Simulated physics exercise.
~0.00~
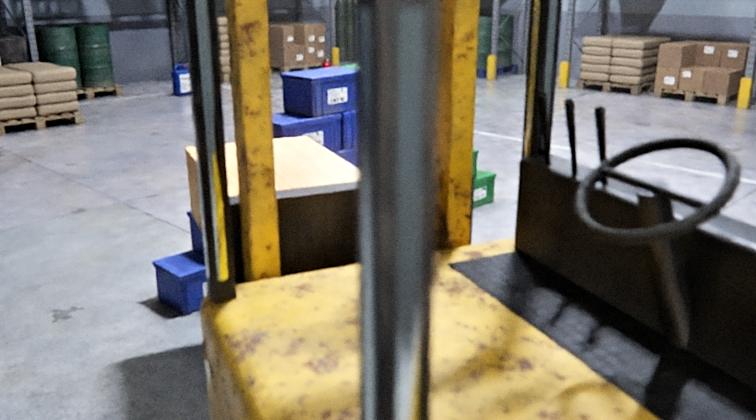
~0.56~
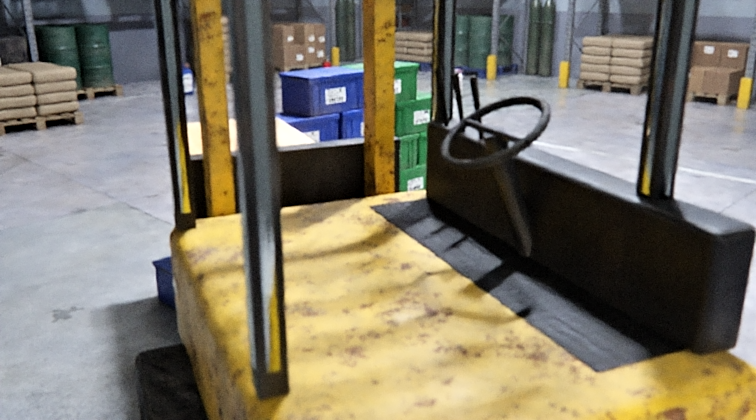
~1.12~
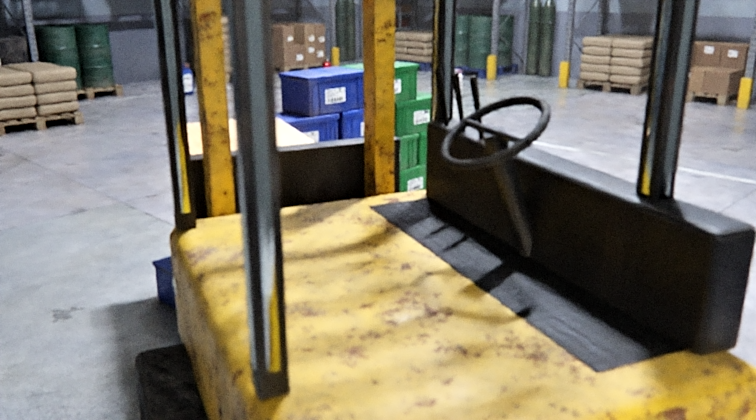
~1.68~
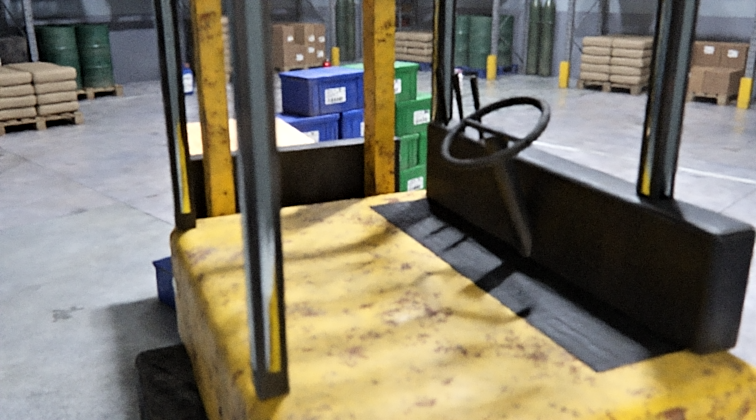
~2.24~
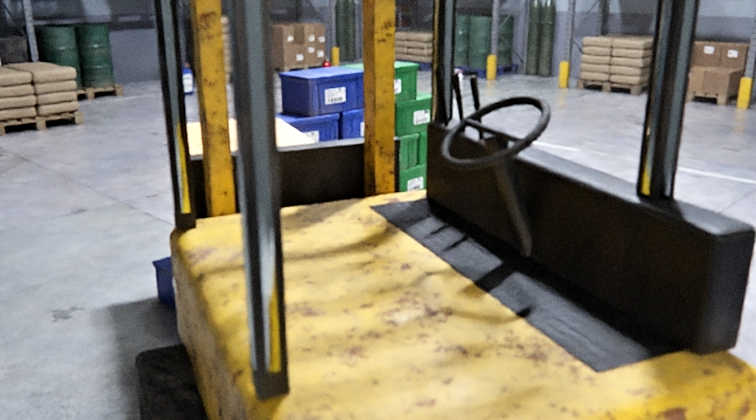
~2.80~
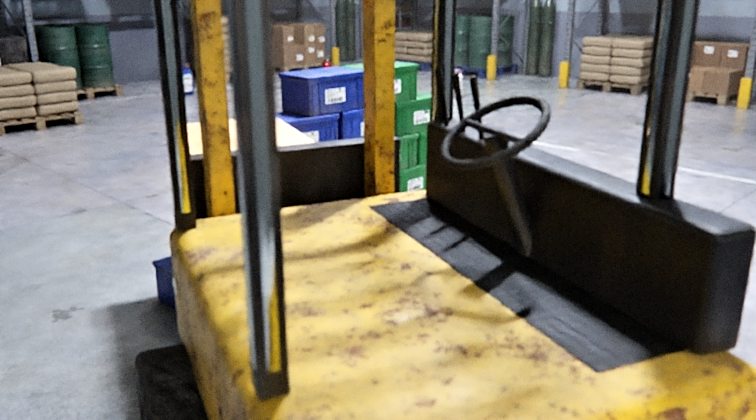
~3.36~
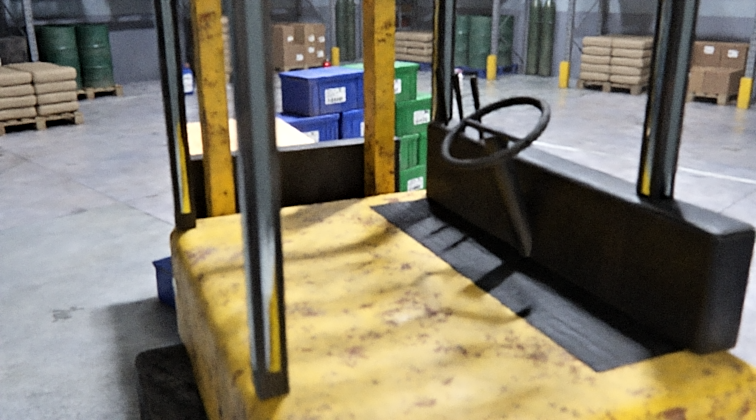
Yellow forklift carrying a flat-topped load edging forward to stacked blue and green totes, then stopping, the visible stack still standing.
